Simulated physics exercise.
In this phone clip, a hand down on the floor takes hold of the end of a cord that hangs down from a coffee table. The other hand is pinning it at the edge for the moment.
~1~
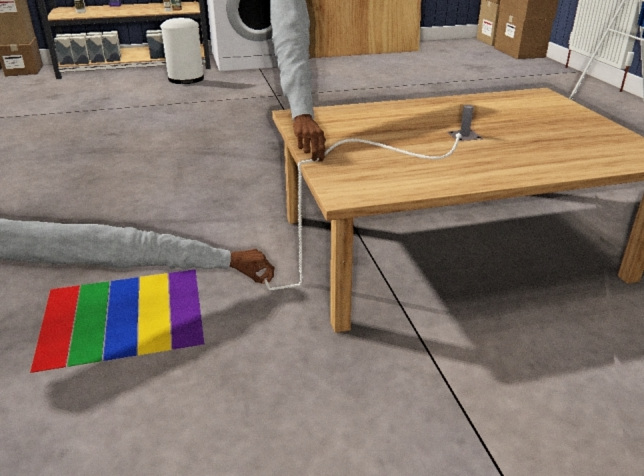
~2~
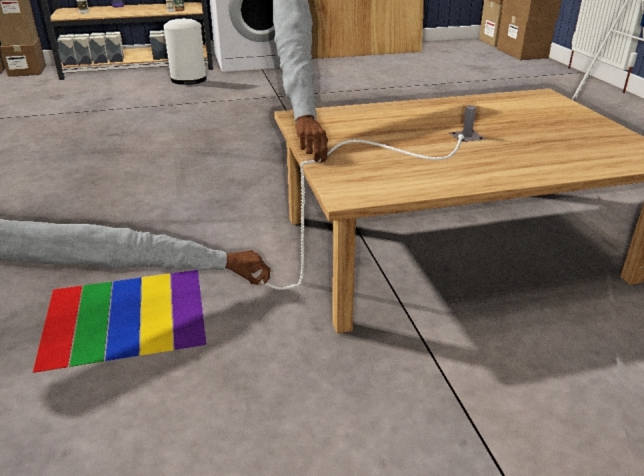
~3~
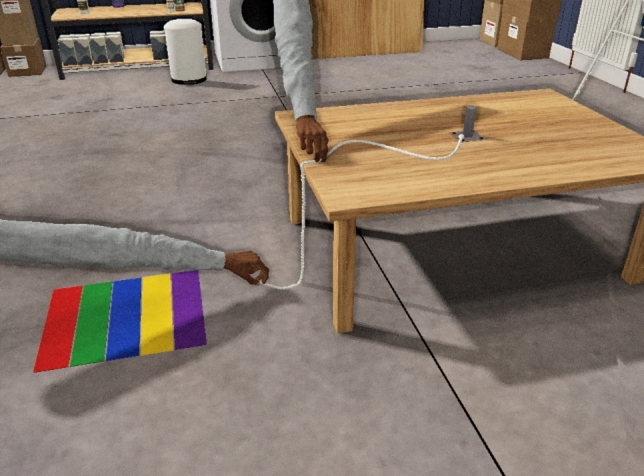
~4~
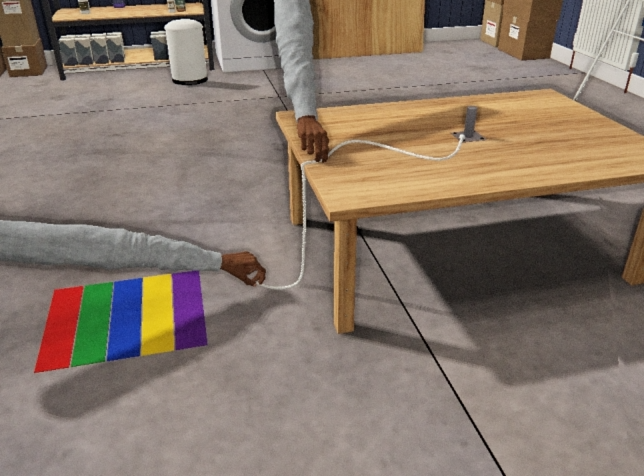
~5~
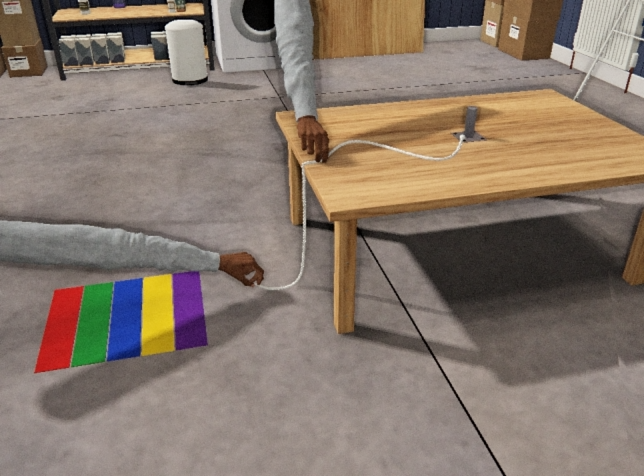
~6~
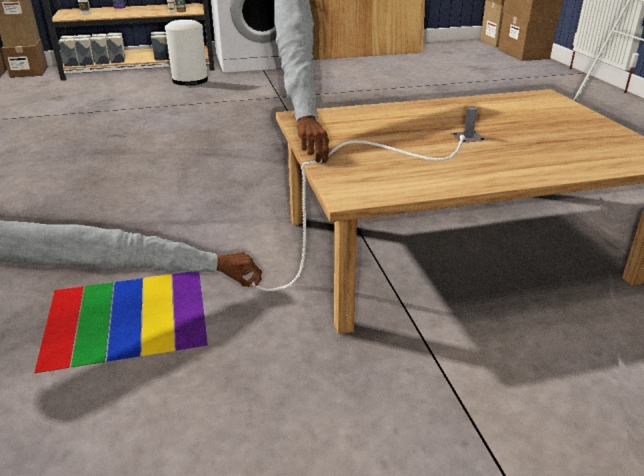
A white cord held by one hand at the table's edge and another near the floor sags slightly into a softer curve as the lower hand shifts barely left, beside a mat striped red, green, blue, yellow and purple.
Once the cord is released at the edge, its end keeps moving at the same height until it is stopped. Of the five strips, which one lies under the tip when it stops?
The green strip.
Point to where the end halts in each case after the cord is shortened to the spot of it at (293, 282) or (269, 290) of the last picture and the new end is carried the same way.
It would be at (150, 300) in the first case and at (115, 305) in the second.
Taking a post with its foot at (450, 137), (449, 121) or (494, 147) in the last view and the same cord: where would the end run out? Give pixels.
Try by try: (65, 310), (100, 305) and (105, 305).
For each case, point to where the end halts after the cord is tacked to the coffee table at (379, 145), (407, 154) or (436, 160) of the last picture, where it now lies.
Going through the three tries, you get (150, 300), (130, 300) and (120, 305).
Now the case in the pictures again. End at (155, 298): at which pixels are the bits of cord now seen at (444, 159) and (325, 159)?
(403, 144) and (292, 206), approximately.
Early on, end near (155, 298); over yellow.
Midway, end near (115, 304); over blue.
At the end of the slack, end near (90, 307); over green. It gets as far as the green strip.
